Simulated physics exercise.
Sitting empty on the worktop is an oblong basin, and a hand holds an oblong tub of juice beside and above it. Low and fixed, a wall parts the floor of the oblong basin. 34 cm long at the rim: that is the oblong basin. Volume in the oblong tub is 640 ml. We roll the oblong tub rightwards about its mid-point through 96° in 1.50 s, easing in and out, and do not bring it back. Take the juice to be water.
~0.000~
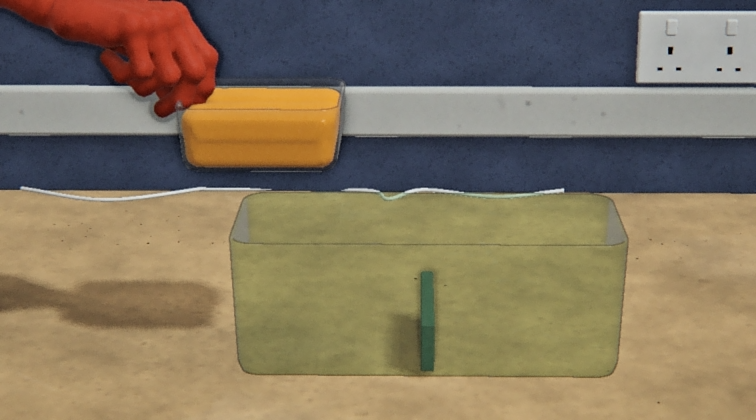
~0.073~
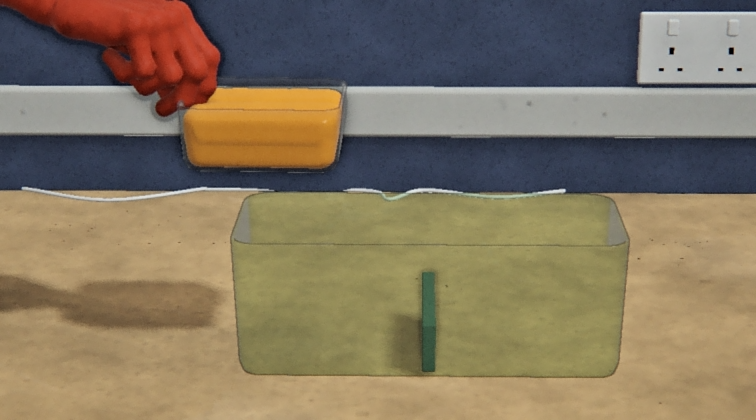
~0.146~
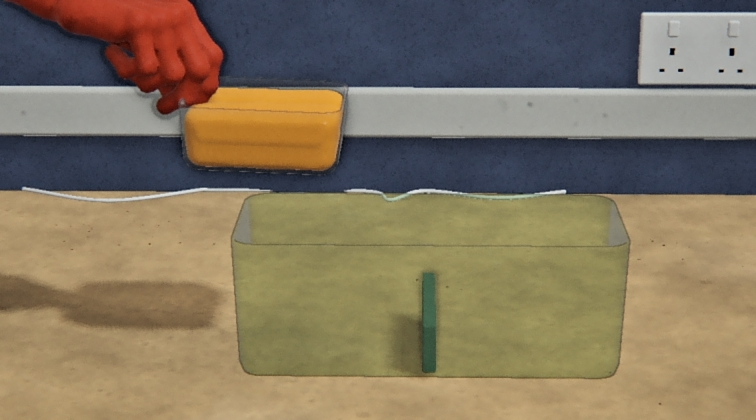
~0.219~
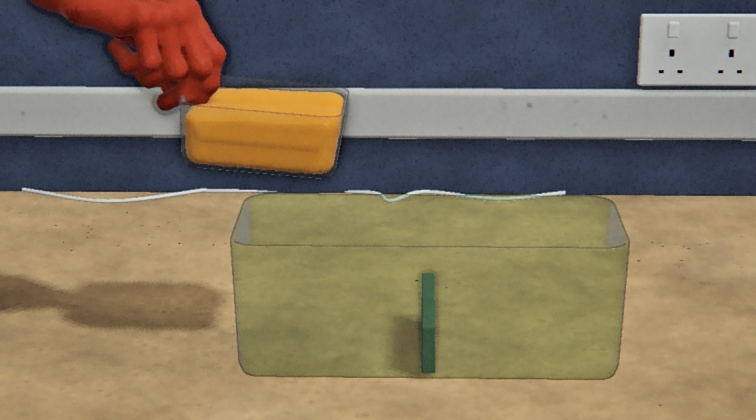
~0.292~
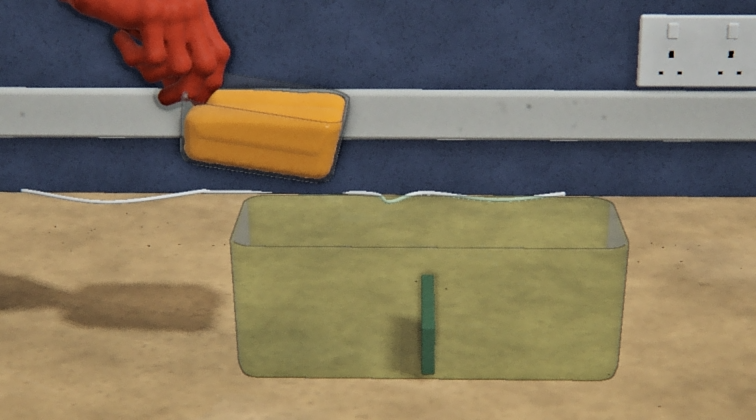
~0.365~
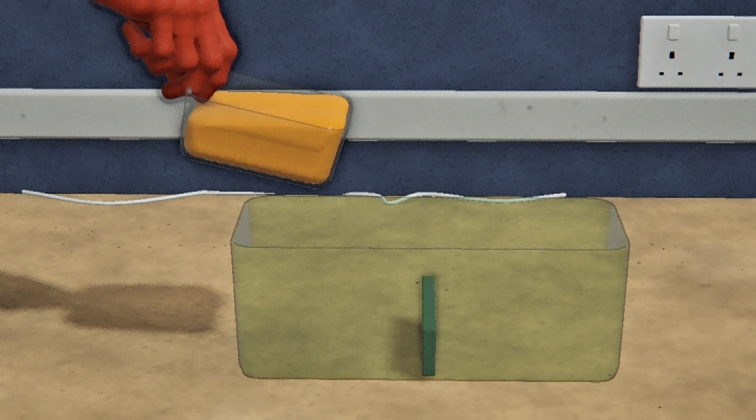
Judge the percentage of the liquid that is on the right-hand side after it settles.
My estimate is 28 %.
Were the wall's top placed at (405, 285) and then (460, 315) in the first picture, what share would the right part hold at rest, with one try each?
Some 55 in a hundred, then some 15 in a hundred.
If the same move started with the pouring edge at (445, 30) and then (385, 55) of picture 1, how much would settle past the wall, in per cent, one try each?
90 per cent first, 70 per cent second.
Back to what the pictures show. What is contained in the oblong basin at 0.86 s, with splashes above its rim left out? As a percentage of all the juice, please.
About 42%.
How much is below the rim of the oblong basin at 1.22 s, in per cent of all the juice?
Around 90 parts in a hundred.
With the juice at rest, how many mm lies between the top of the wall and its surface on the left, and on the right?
Left side: Around 24 mm. Right side: Around 38 mm.
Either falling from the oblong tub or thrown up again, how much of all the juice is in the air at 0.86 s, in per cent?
Near 26 per cent at that time.
Then, 0.86 s in, the tilt is 58° and 33 per cent is still to pour, 28 is left of the wall and 13 right of it.
Then, 1.22 s in, the tilt is 88° and 8 per cent is still to pour, 62 is left of the wall and 27 right of it.
Then, 1.59 s in, the tilt is 96° and 0 per cent is still to pour, 70 is left of the wall and 28 right of it.
Then, 2.00 s in, the tilt is 96° and 0 per cent is still to pour, 71 is left of the wall and 28 right of it.
Finally, 71 per cent lies left of the wall, 28 right of it and 1 outside.
